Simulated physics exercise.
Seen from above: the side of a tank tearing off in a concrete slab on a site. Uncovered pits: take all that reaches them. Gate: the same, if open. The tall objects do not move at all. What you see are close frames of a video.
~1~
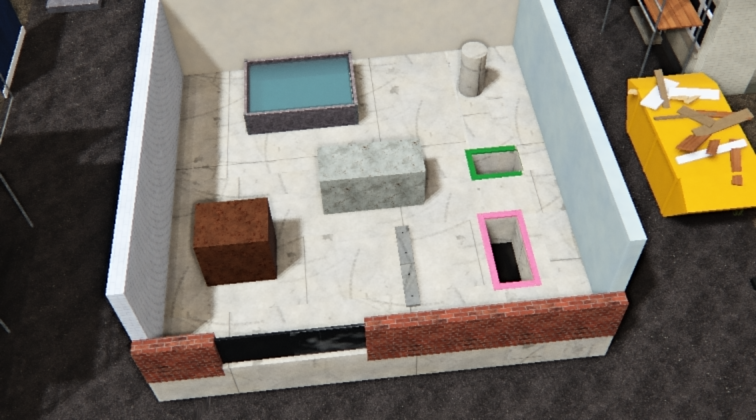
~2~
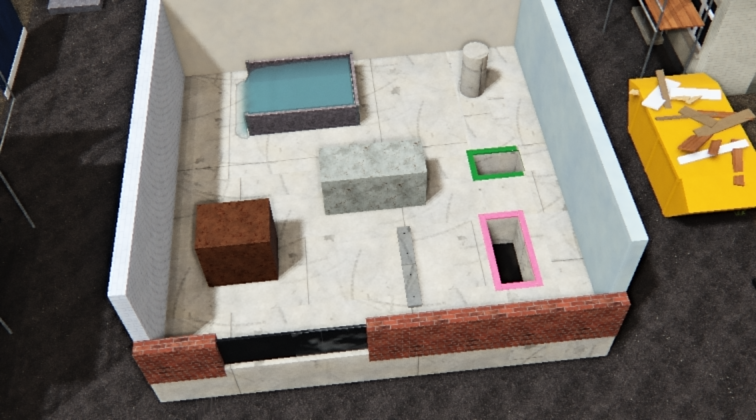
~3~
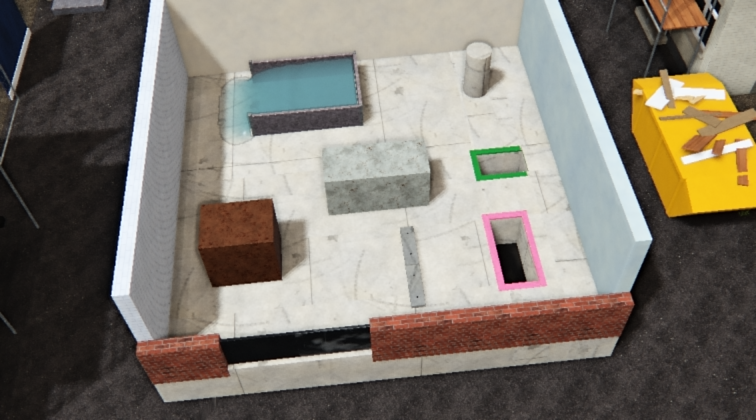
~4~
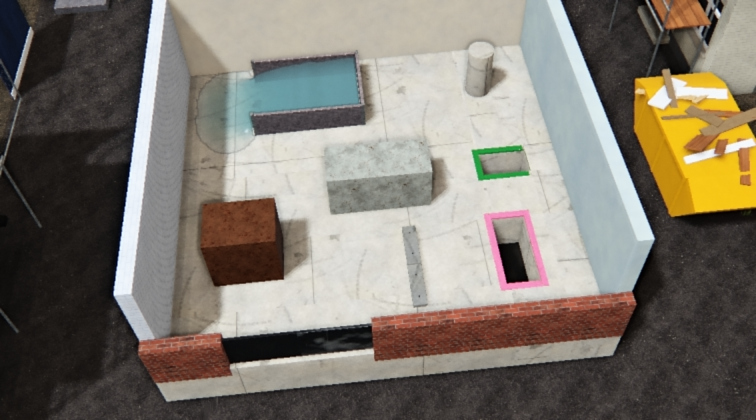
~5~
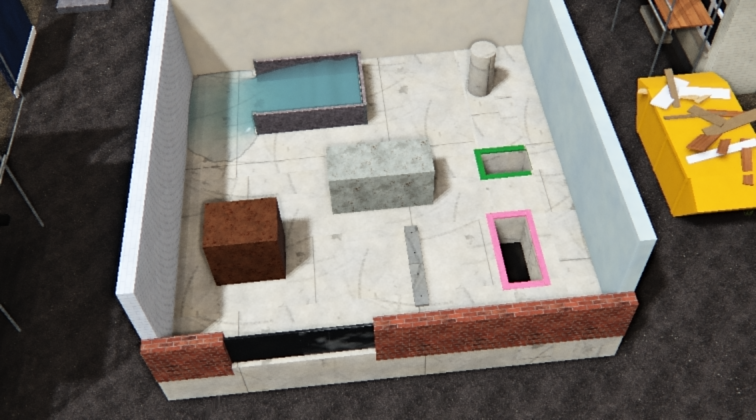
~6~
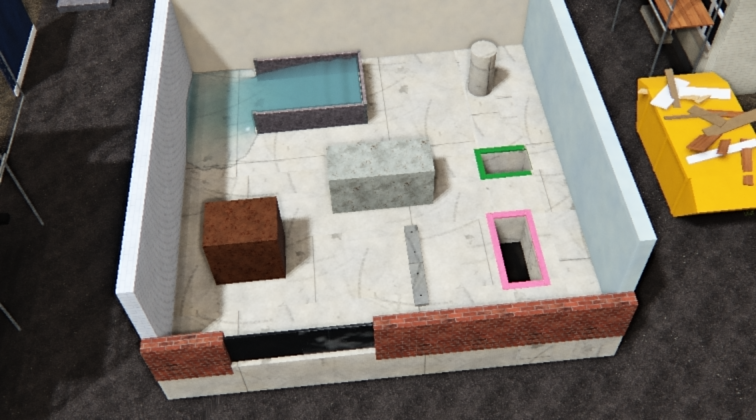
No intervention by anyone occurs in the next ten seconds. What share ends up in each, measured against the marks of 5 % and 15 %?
Result: Gate: Smaller than five per cent, pink pit: Smaller than five per cent, green pit: Smaller than five per cent.
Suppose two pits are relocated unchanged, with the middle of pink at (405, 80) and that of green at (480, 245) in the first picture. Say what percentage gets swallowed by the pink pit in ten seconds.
The pink pit takes 8 per cent.
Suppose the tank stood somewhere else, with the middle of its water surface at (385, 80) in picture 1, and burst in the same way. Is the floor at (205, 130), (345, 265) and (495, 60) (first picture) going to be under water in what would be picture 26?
So, first one got wet, second one stays dry, third one stays dry.
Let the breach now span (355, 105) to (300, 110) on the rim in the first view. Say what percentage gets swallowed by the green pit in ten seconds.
Roughly 14 per cent goes to the green pit.
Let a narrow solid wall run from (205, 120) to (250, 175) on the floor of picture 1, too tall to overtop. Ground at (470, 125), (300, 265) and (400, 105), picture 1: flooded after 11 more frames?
In turn: Not flooded, free of water, dry.
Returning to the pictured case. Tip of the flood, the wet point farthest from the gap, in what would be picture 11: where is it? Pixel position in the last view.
Close to (184, 203).
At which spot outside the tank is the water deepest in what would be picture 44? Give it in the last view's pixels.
I'd point to (172, 350).
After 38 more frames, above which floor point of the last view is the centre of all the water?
About (289, 170) in the last view.
A moment on, water covers 10 % of the floor; the gate 0 %, the pink pit 0 %, the green pit 0 %.
Next, water covers 15 % of the floor; the gate 0 %, the pink pit 0 %, the green pit 0 %.
Then, water covers 30 % of the floor; the gate 0 %, the pink pit 0 %, the green pit 0 %.
Later, water covers 60 % of the floor; the gate 0 %, the pink pit 0 %, the green pit 0 %.
In the end, water covers 75 % of the floor; the gate 0 %, the pink pit 1 %, the green pit 2 %.
